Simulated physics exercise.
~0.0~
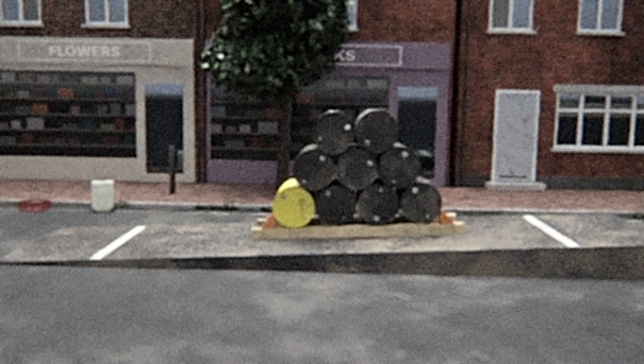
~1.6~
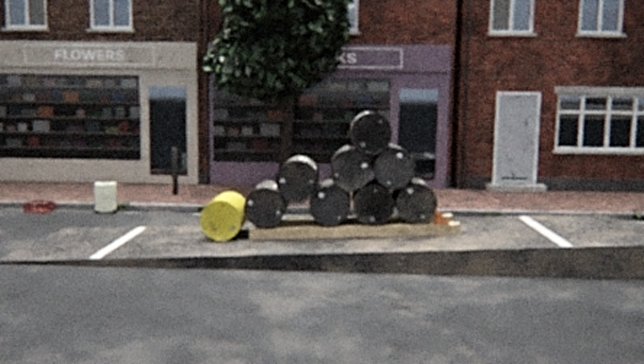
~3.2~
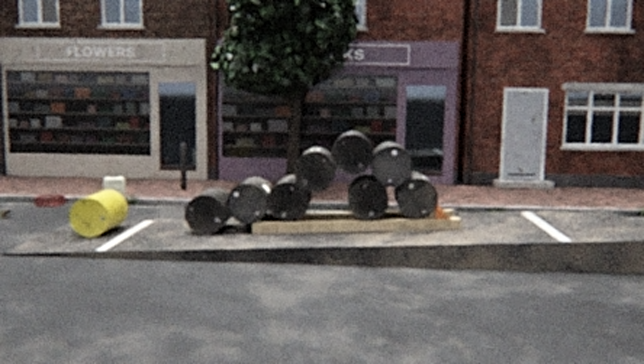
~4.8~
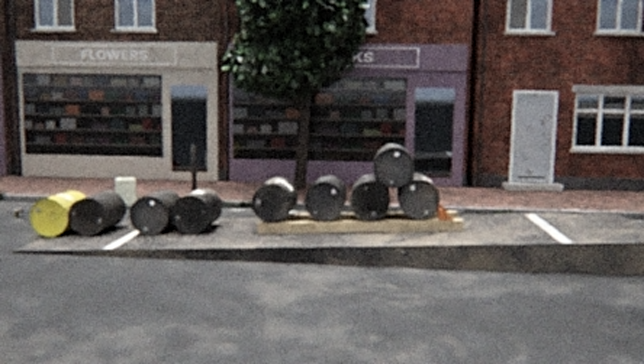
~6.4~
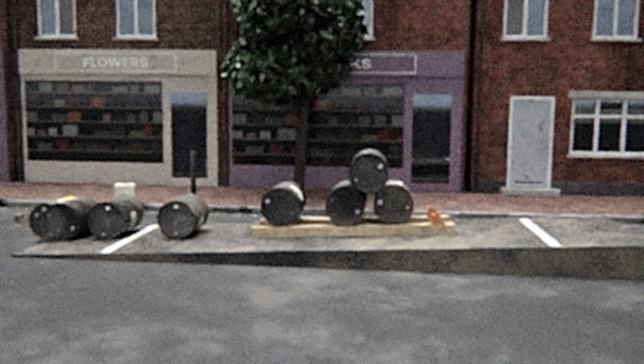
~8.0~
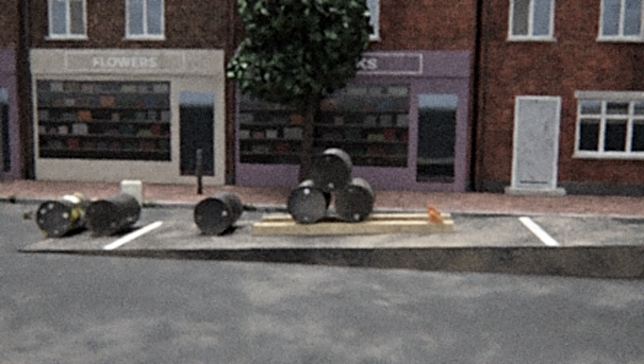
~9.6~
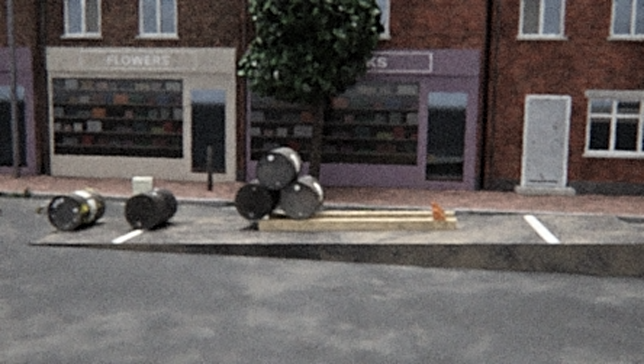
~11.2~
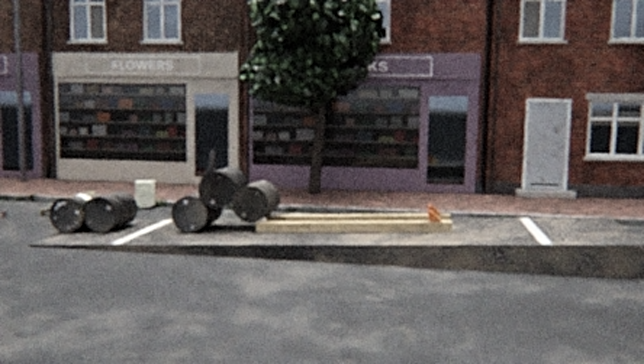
Stacked drums collapse and roll left, the yellow one leading, several ending past the white line.
